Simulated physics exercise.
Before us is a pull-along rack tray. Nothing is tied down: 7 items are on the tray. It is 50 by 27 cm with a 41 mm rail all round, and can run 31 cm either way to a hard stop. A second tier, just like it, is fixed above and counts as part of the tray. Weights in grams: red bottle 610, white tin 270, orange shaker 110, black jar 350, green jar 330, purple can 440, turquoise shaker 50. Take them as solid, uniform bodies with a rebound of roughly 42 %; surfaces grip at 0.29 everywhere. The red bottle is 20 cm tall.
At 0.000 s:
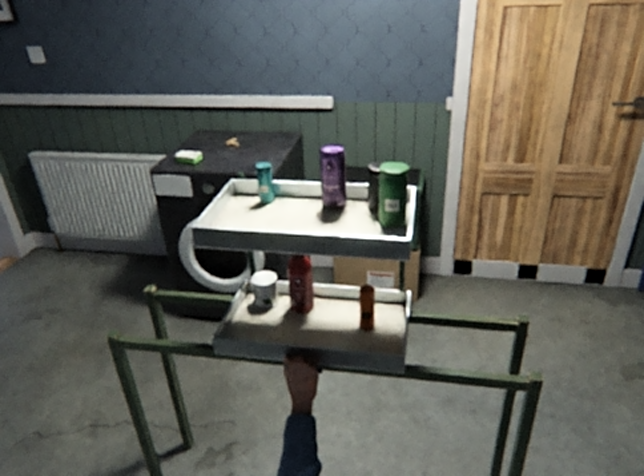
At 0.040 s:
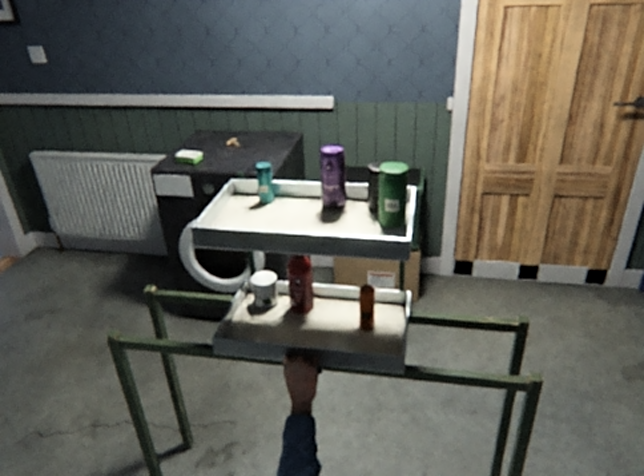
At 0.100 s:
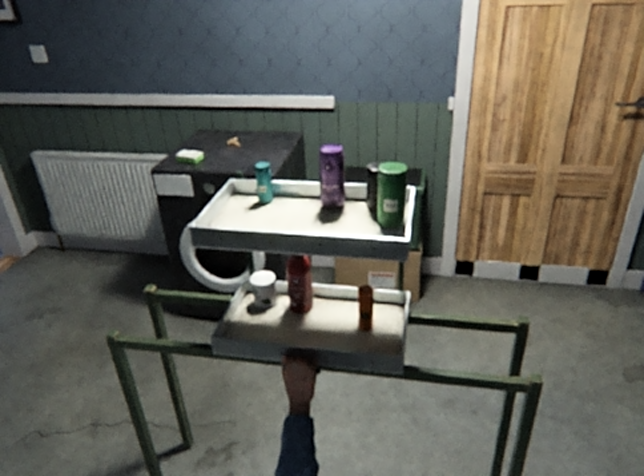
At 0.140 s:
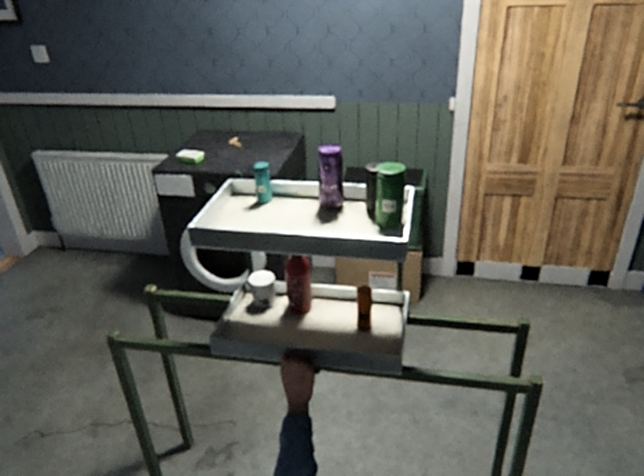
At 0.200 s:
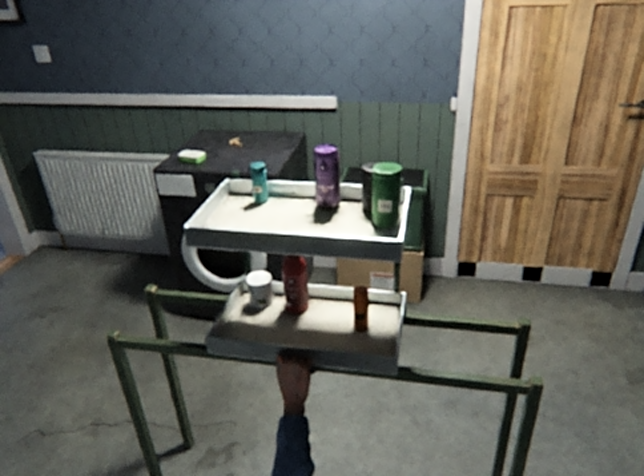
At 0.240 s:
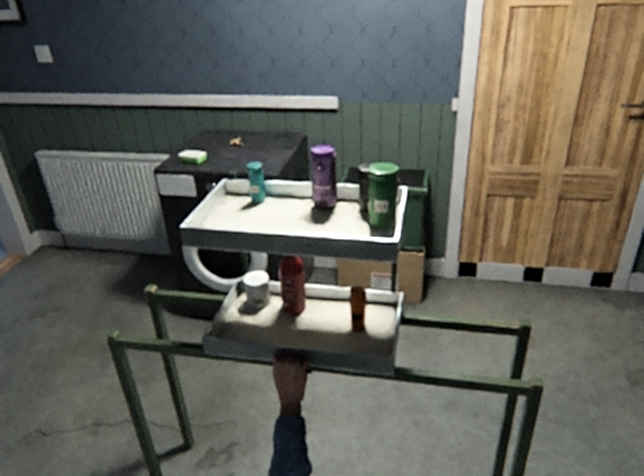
A hand in a dark blue sleeve reaches up from the bottom to a two-level pale tray set between green metal rails, seen from slightly above in a room with a blue-and-green wall, radiator, dark washing machine and wooden door. Turquoise, purple, black and green containers stand on top, with a white tin, red bottle and orange shaker below. The tray stays almost still, then slides slightly left with its items, while the camera barely shifts.
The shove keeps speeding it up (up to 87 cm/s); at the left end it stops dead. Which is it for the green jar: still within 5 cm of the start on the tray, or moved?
The green jar ends elsewhere.
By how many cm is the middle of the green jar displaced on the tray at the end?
About 12 cm.
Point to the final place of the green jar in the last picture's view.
Near (225, 188).
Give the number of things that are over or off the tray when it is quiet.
0 of them.
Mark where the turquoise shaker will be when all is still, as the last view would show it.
Around (134, 177).
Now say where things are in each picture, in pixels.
The first frame shows tray midway; green jar (393, 195); red bottle (300, 279).
The second frame shows tray midway; orange shaker (367, 308).
The third frame shows tray midway; purple can (332, 178); turquoise shaker (264, 183).
The fourth frame shows tray 1 cm left; red bottle (298, 280); white tin (263, 290).
The fifth frame shows tray 2 cm left; orange shaker (361, 309).
The sixth frame shows tray 3 cm left; green jar (383, 196); purple can (324, 178).
Around 0.74 s, tray 31 cm left.
Around 0.84 s, tray 31 cm left; green jar shifted 7 cm near (245, 189); orange shaker shifted 7 cm; red bottle shifted 7 cm.
Around 0.94 s, tray 31 cm left; green jar shifted 11 cm near (230, 188); orange shaker shifted 11 cm; purple can shifted 11 cm.
Finally (1.6 s), not toppled but over 5 cm from the start, red bottle, orange shaker, black jar, green jar, purple can and turquoise shaker; white tin still in place (within 5 cm). Final places as that camera would see them, green jar near (226, 188).
